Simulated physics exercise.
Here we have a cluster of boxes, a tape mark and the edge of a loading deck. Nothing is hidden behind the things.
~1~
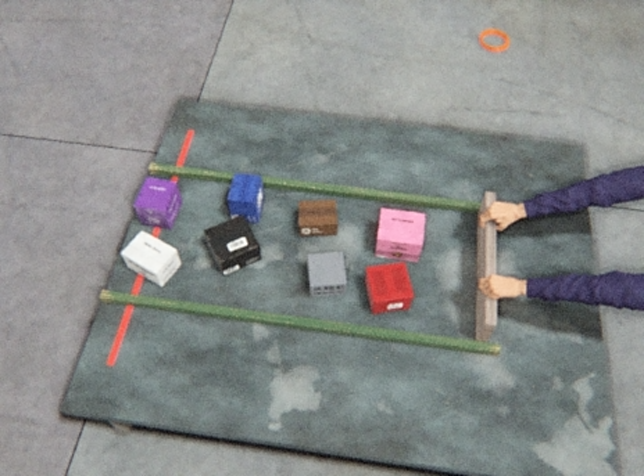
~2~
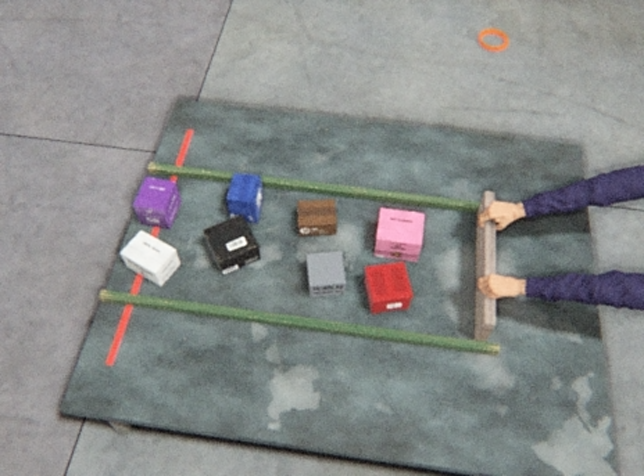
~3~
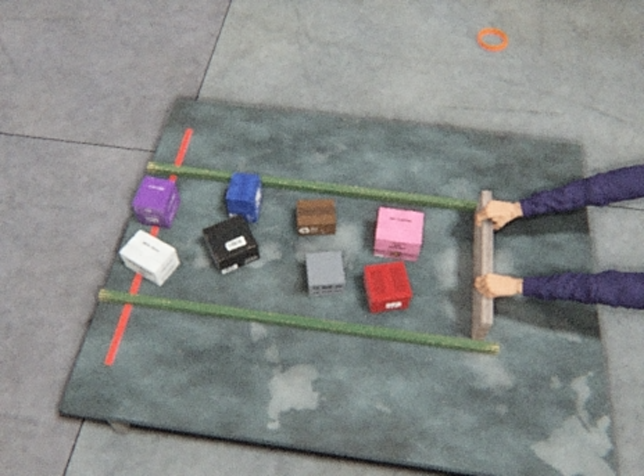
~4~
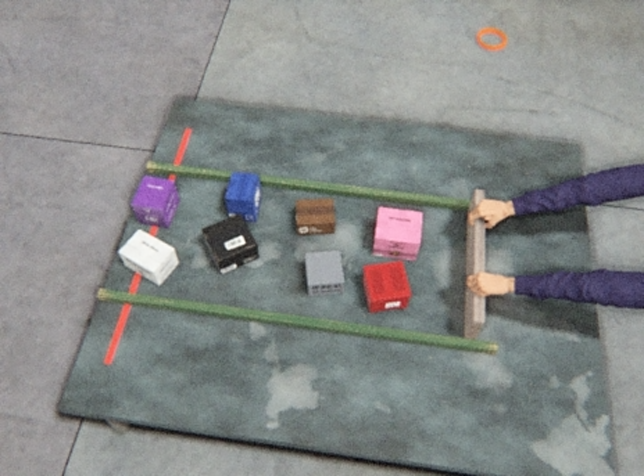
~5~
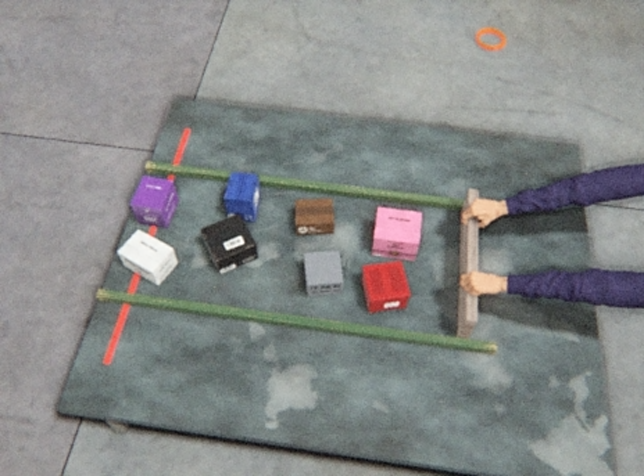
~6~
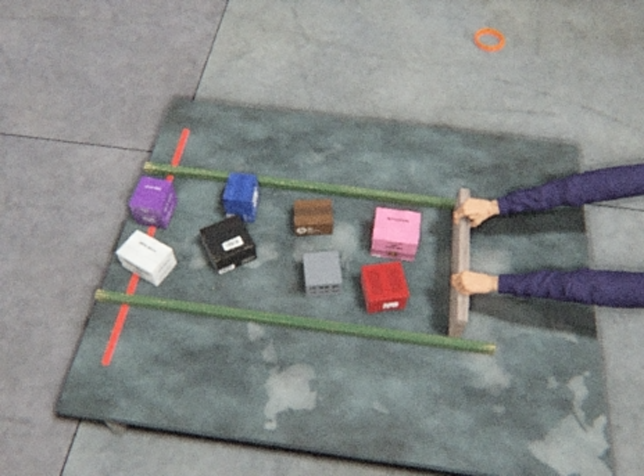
The clip shows eight coloured boxes spread between two green strips on a dark board, with a red tape line at left. Two hands slide a plank slightly left toward the boxes, which stay still.
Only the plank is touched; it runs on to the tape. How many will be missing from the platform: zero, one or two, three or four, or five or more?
The number that fall off is five or more.
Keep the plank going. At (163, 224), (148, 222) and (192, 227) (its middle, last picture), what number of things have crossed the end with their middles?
Place by place, 6, 6 and 4.
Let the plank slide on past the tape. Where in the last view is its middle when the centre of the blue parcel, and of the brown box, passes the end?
Its middle is around (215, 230) and around (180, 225).
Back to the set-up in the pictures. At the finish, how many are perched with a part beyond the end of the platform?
Overhanging: 2.
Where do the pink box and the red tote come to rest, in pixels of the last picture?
The pink box at (134, 203), the red tote at (121, 250).
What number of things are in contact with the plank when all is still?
It touches 2.
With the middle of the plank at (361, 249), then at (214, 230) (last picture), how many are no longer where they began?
By then 4, and 8.
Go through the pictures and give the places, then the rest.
In the first frame, purple box (159, 204); white box (152, 259); black parcel (233, 245); plank (486, 265); tape (155, 234).
In the second frame, white box (151, 258); pink box (399, 235).
In the third frame, black parcel (231, 244); blue parcel (245, 198).
In the fourth frame, purple box (157, 202); red tote (386, 287).
In the fifth frame, white box (148, 258); plank (468, 262).
In the sixth frame, purple box (154, 203); white box (147, 258); black parcel (228, 244); plank (460, 261); tape (150, 233).
Soon after, none off yet; purple box at rest near (154, 203); white box at rest near (147, 258); black parcel at rest near (228, 244).
After that, none off yet; purple box displaced a little near (135, 196); white box displaced a little near (140, 258); black parcel displaced well along near (163, 225).
In the end, the number that fall off is five or more; gone, grey crate, brown box, blue parcel, black parcel, white box and purple box.
